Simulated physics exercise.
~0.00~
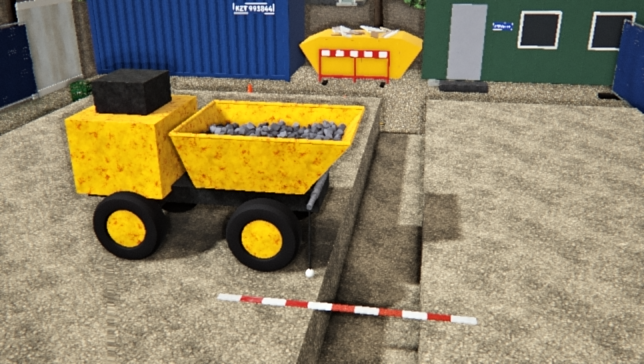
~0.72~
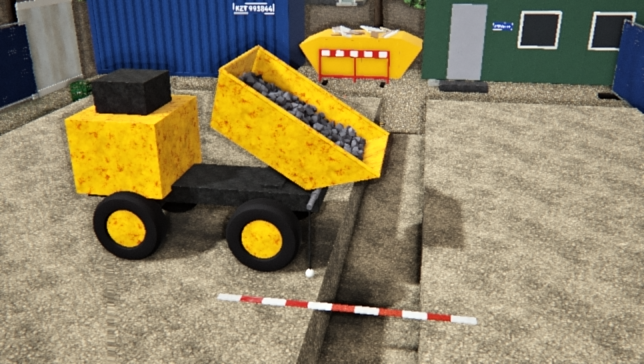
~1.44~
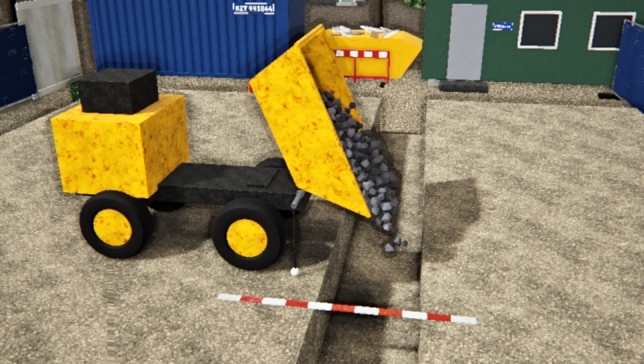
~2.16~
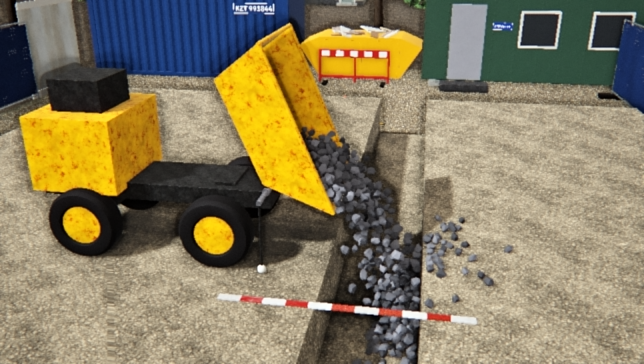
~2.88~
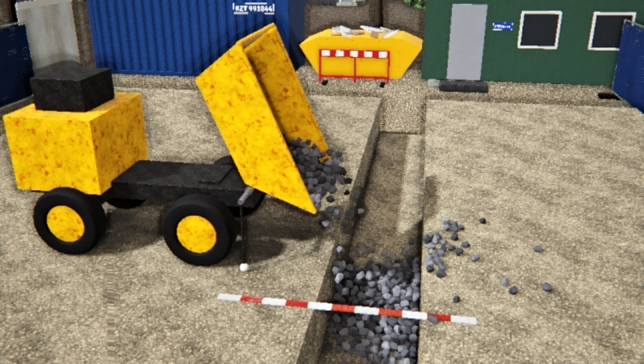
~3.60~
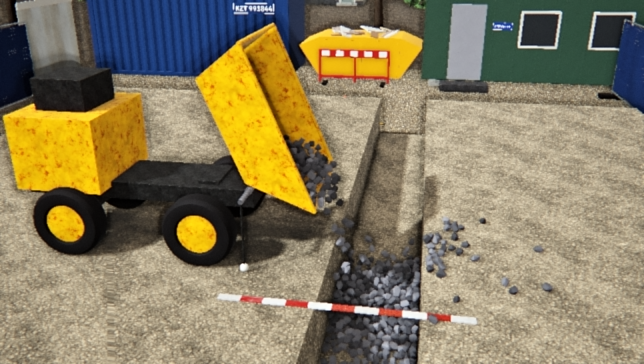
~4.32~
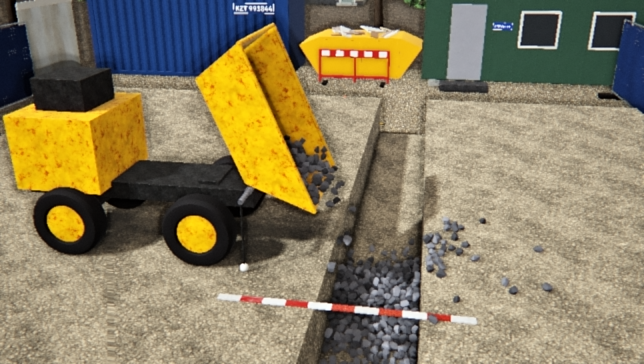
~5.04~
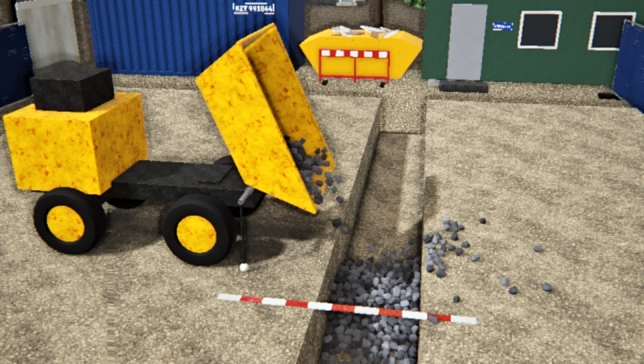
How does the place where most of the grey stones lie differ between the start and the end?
At the start the stones are all heaped in the dumper's yellow bed on the left. By the end most of them lie lower and further right, down in the trench around the red and white pole.
